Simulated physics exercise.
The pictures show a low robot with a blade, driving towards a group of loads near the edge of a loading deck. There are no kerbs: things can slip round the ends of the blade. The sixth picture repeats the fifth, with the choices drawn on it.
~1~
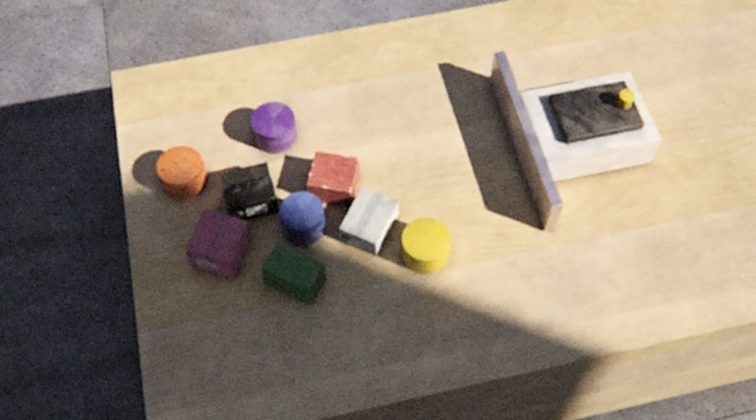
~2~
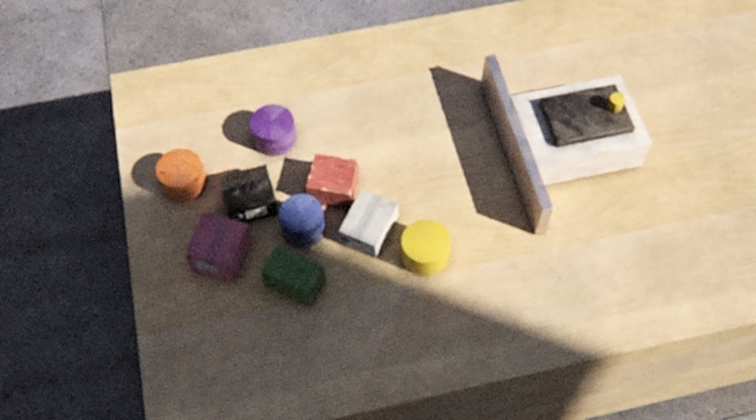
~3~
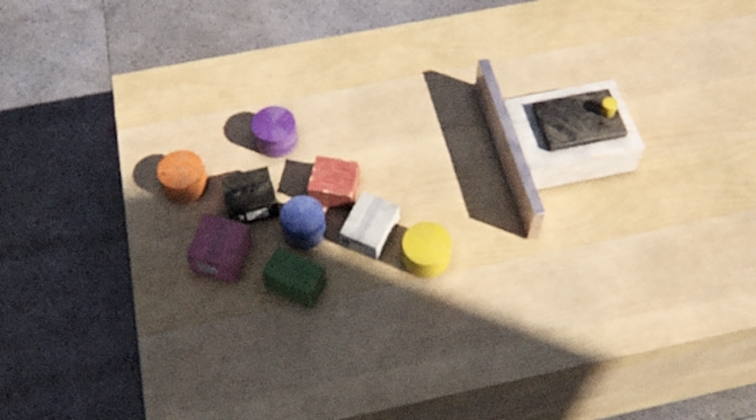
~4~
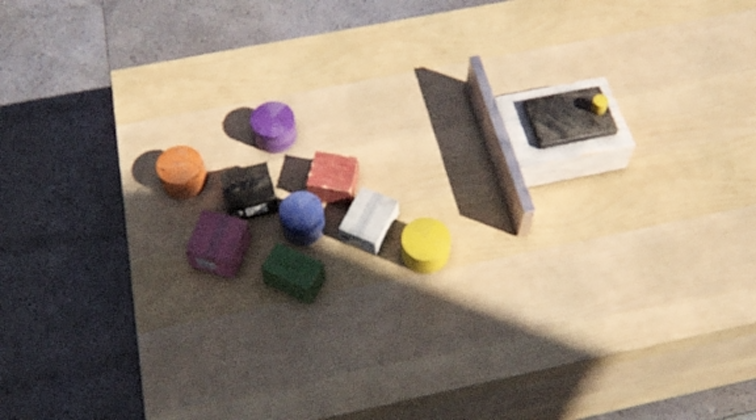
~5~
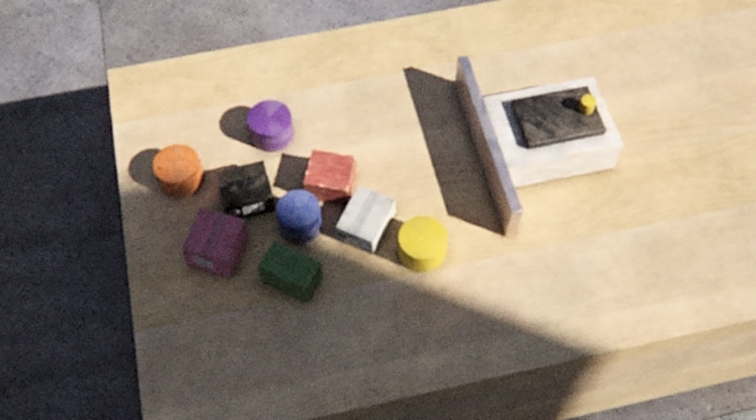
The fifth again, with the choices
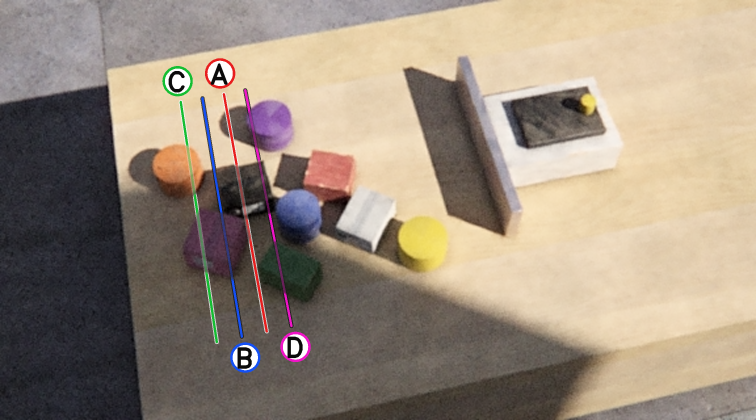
A low white robot with a black top, a small yellow knob and a long upright blade on its left side sits at the upper right of a pale wooden deck, seen from high above. To the left are orange, purple, blue and yellow canisters among black, red, white, green and plum-coloured boxes. The robot creeps steadily left while the loads stay put and the view shifts very slightly.
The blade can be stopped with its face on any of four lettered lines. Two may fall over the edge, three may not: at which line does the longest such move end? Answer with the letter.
No third one falls up to C.
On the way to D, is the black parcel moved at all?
Yes.
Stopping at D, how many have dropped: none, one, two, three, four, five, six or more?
By then, none.
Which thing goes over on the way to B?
The pink box goes over.
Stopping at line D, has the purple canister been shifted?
Yes.
On the marked copy, A at (244, 204); B at (221, 208); C at (197, 213); D at (267, 199).
Following C. Soon after the start, robot (450, 137); yellow canister (377, 254); white box (357, 218).
Later, robot (346, 157); pink box (166, 258); orange canister (168, 168).
In the end, robot (263, 173); pink box over the edge; blue canister over the edge; two fallen.
As for the rest, A is within the limit but short; B is within the limit but short; D is within the limit but short.
